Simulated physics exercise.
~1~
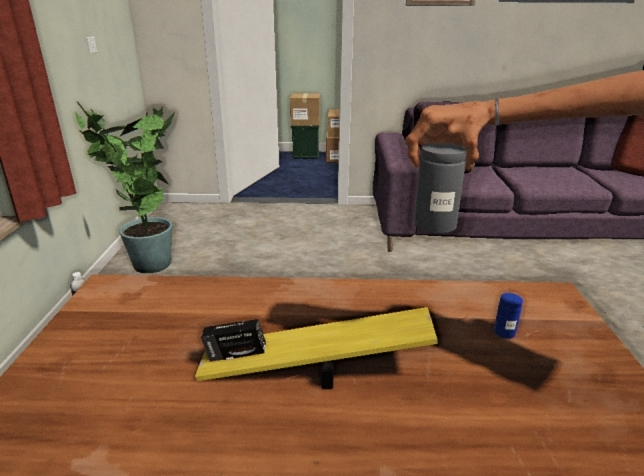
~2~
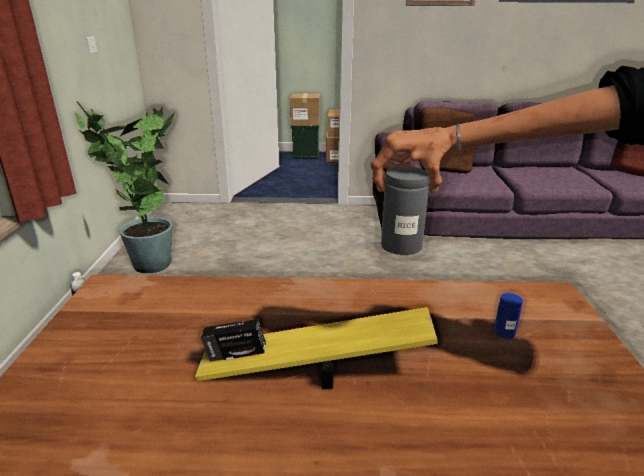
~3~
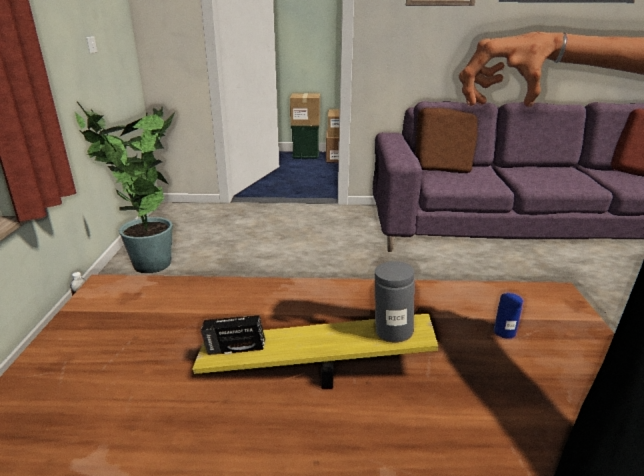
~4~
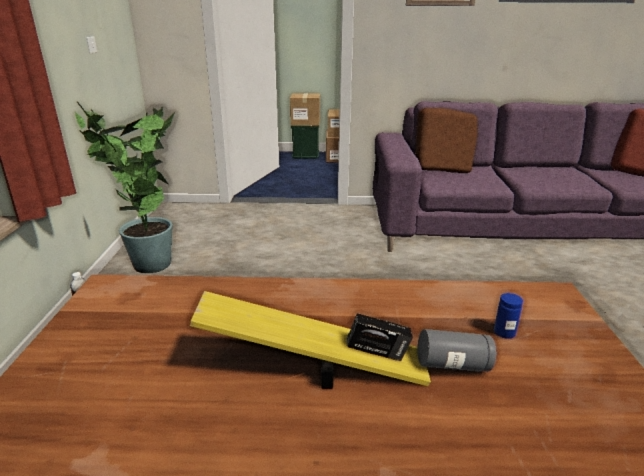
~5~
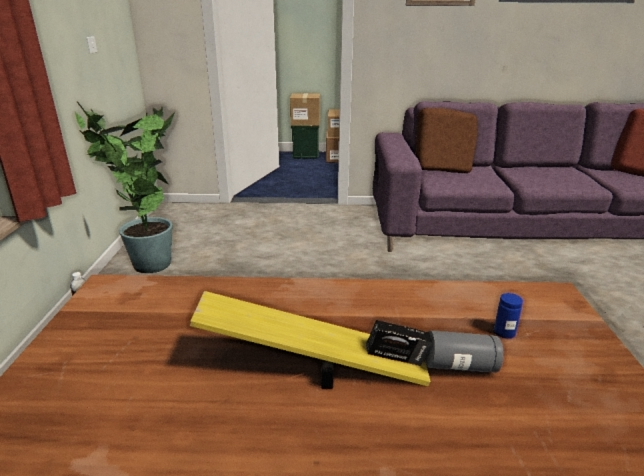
The footage shows a hand lowering a grey jar onto the raised right end of a yellow plank and letting go. The plank tips to the right, the black packet slides down it upside down, and the jar ends on its side beyond the packet, near an unmoved blue shaker.
